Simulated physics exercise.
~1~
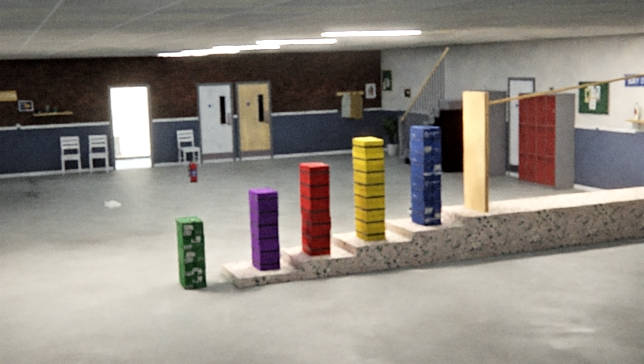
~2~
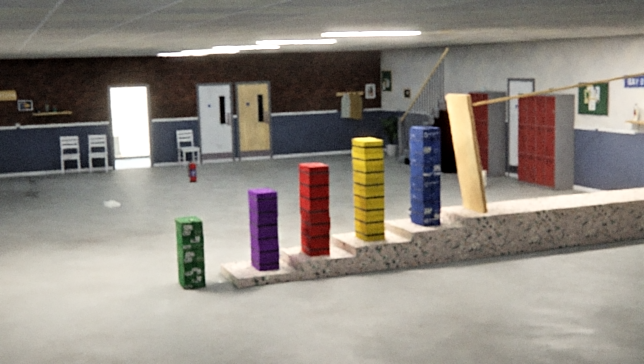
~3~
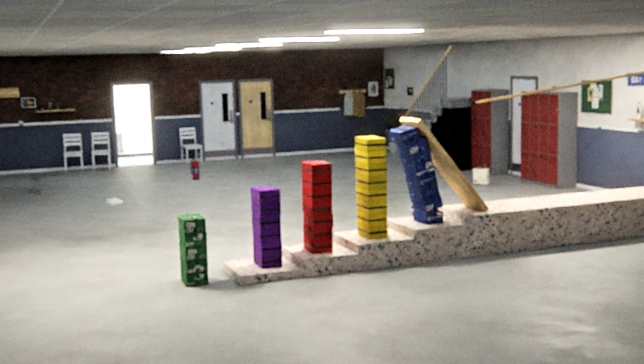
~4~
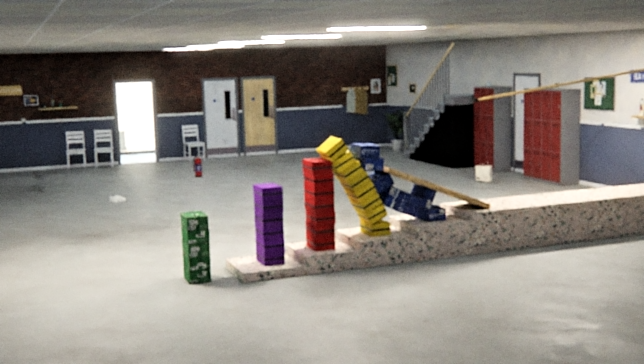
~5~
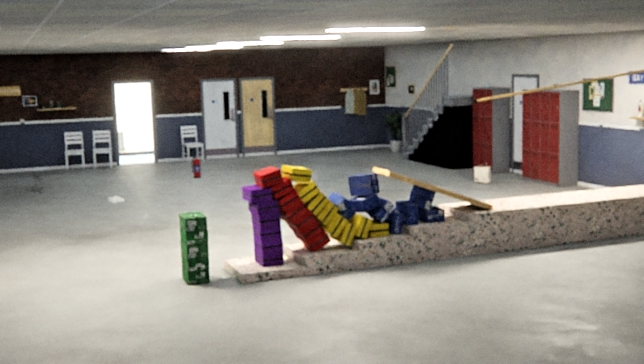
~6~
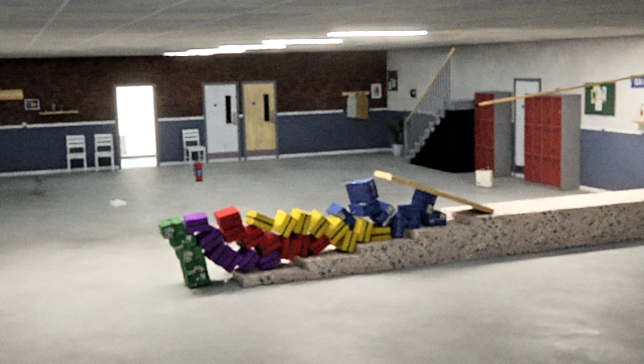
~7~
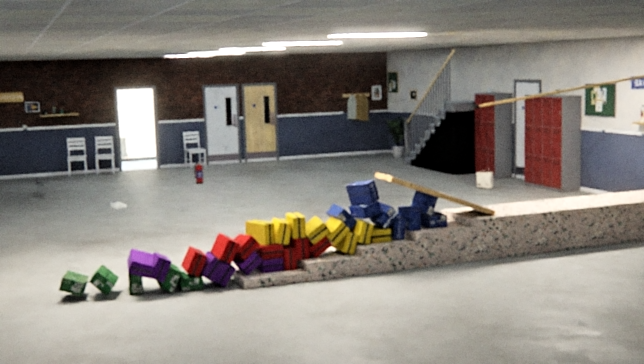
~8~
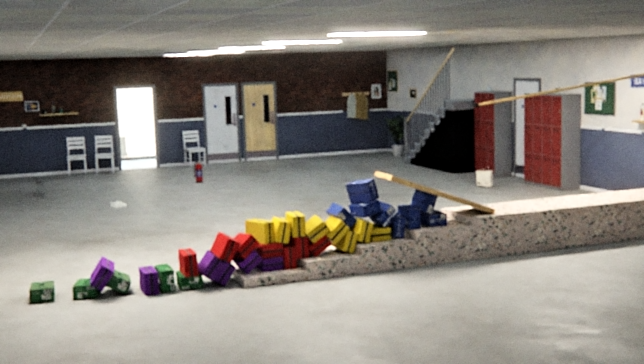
Coloured parcel stacks on steps toppling leftward one after another as a falling wooden board hits the blue, ending in a strewn heap.
